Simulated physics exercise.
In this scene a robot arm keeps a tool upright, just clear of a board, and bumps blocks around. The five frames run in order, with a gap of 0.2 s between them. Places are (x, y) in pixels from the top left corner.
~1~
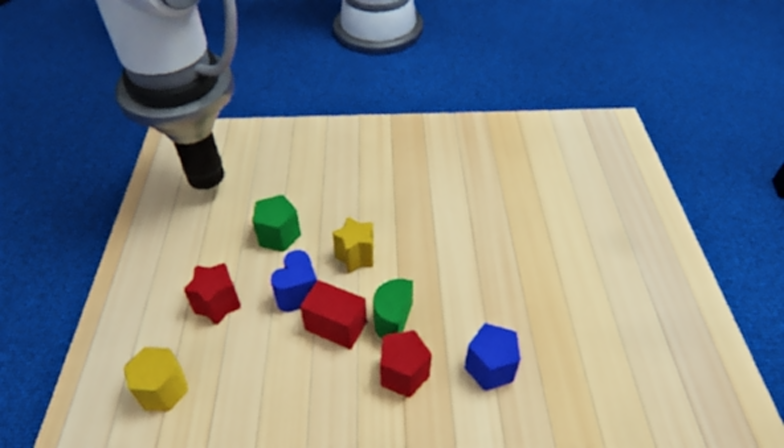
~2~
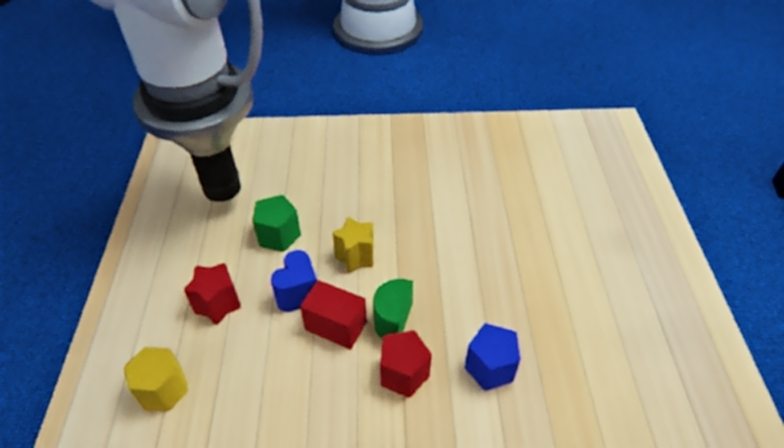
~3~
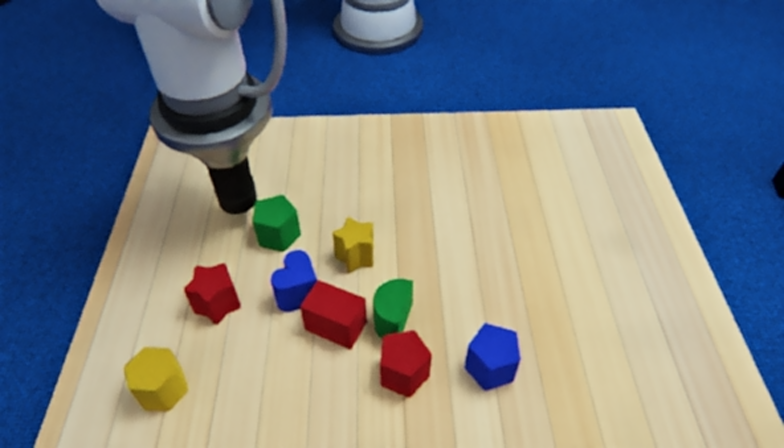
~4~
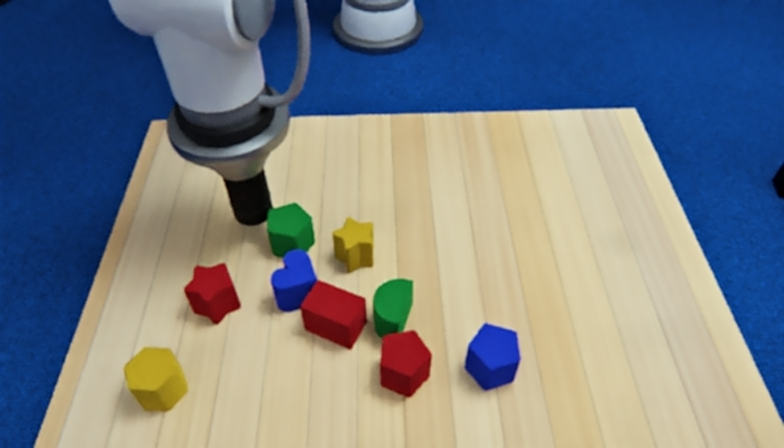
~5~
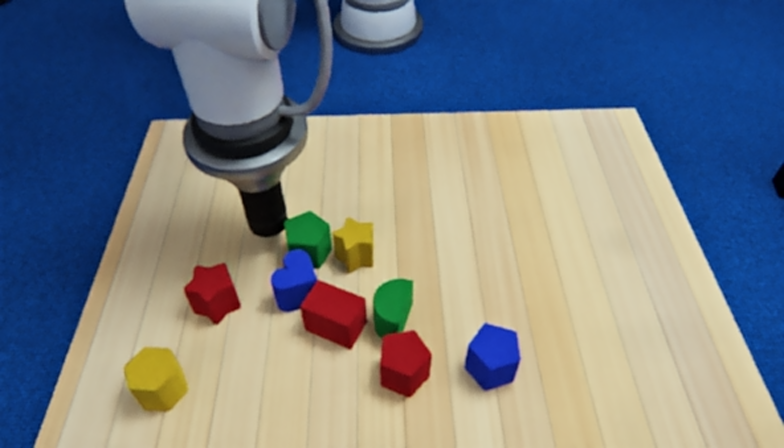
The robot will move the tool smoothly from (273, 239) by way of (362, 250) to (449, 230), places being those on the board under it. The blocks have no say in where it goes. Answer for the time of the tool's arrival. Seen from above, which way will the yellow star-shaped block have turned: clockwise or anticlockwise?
If we look at it from overhead, the yellow star-shaped block pivots counter-clockwise.
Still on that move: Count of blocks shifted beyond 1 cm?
It will shift two blocks.
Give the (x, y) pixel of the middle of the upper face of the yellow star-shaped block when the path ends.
It comes to (411, 248).
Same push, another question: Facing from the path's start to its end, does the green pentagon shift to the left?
That would be a no.
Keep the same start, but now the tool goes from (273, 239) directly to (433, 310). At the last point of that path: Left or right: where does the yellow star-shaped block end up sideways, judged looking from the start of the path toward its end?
Toward the left.
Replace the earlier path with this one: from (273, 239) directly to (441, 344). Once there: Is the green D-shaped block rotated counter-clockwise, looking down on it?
In short: No.
On the path given first. One third of the way, tool (330, 234); green pentagon (353, 250), turned 50° clockwise; yellow star-shaped block (392, 244), turned 40° anticlockwise.
Two thirds of the way, tool (392, 228); green pentagon (370, 256), turned 95° clockwise; yellow star-shaped block (409, 248), turned 55° anticlockwise.
At the end, tool (451, 214); blue heart-shaped block not moved; green pentagon (370, 256), turned 95° clockwise; yellow star-shaped block (411, 248), turned 50° anticlockwise.
